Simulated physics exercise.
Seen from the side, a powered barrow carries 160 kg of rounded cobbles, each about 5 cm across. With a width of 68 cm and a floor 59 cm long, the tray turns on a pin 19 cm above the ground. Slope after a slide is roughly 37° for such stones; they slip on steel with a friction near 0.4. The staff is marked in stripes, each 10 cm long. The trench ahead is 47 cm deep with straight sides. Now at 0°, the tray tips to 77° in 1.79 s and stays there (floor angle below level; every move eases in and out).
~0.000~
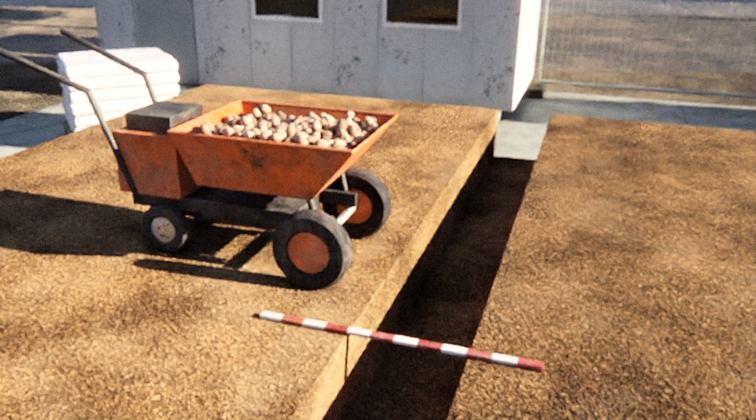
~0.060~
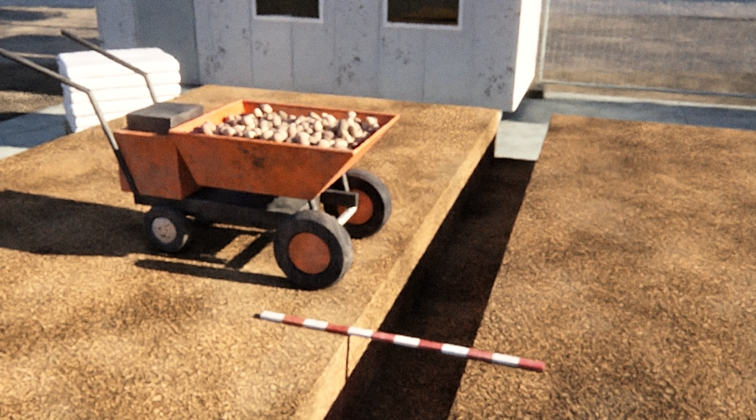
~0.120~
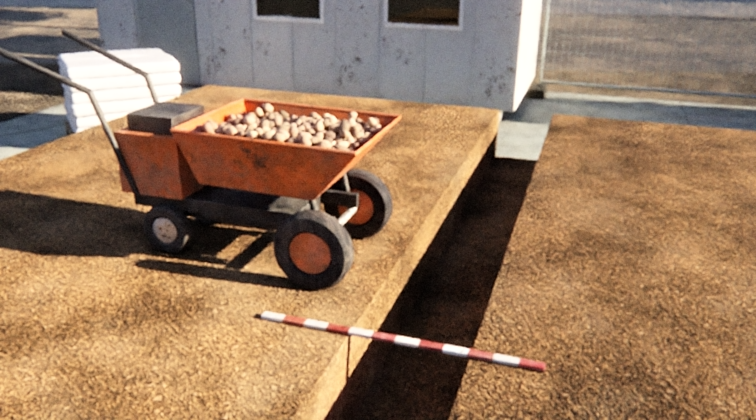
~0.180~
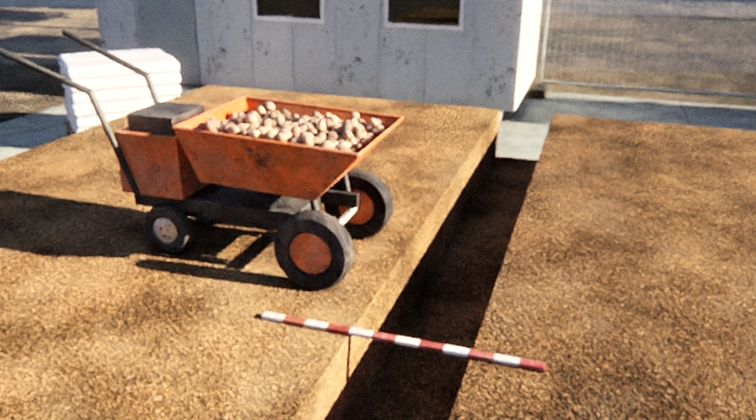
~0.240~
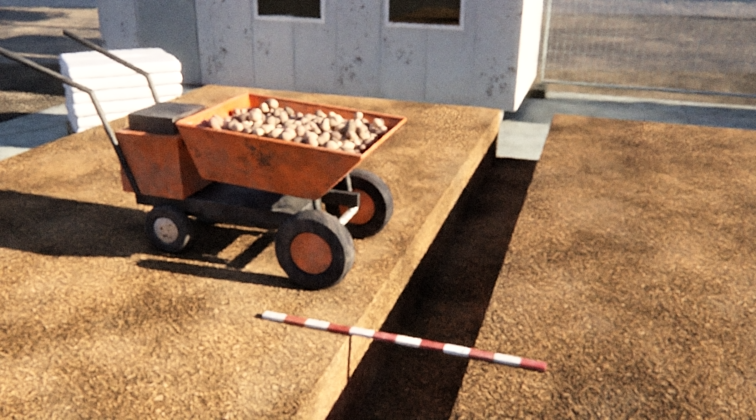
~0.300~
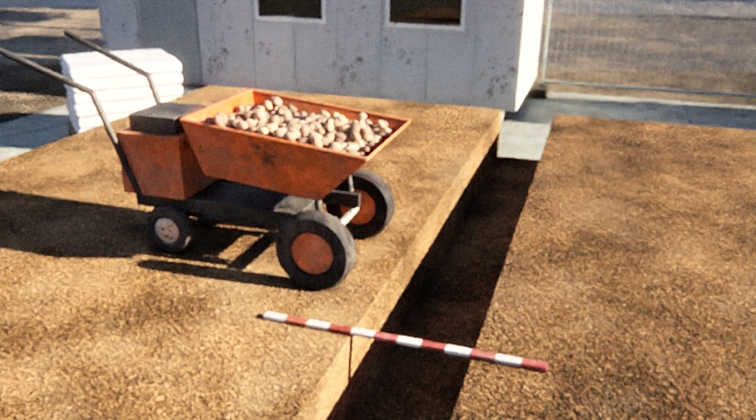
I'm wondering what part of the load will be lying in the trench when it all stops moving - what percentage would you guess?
I would guess about 86 per cent.
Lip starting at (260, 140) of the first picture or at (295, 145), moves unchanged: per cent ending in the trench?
I'd expect close to 70 per cent at the first and 100 per cent at the second.
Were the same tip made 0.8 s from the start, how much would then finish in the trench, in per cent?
It'd be some 75 per cent.
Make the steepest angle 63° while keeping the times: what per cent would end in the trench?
Roughly 85 per cent would end in the trench.
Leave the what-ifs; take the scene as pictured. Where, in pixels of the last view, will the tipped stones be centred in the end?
Around (461, 349).
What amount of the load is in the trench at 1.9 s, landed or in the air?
Close to 65 per cent has got there by then.
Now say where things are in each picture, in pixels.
Lip at (353, 152), floor tilted 0°, highest stones at (335, 123), in the first picture.
Lip at (354, 153), floor tilted 0°, highest stones at (325, 122); the stones move at 0.1 m/s on average, in the second picture.
Lip at (356, 154), floor tilted 1°, highest stones at (327, 122); the stones move at 0.1 m/s on average, in the third picture.
Lip at (359, 155), floor tilted 2°, highest stones at (323, 121); the stones move at 0.2 m/s on average, in the fourth picture.
The tray is at 4°, its lip at (362, 157); the top of the load is at (297, 117); the stones move at 0.3 m/s on average, in the fifth picture.
The tray is at 6°, its lip at (367, 160); the top of the load is at (268, 110); the stones move at 0.3 m/s on average, in the sixth picture.
After 1.3 s the floor is at 65°; 95 % in the tray, 5 % in the trench; the foremost stones are at (472, 287).
After 1.9 s the floor is at 77°; 22 % in the tray, 65 % in the trench, 13 % past the trench; the foremost stones are at (604, 300).
After 2.2 s the floor is at 77°; 3 % in the tray, 82 % in the trench, 14 % past the trench; the foremost stones are at (659, 296).
After 4.2 s the floor is at 77°; 0 % in the tray, 86 % in the trench, 14 % past the trench; the foremost stones are at (670, 297).
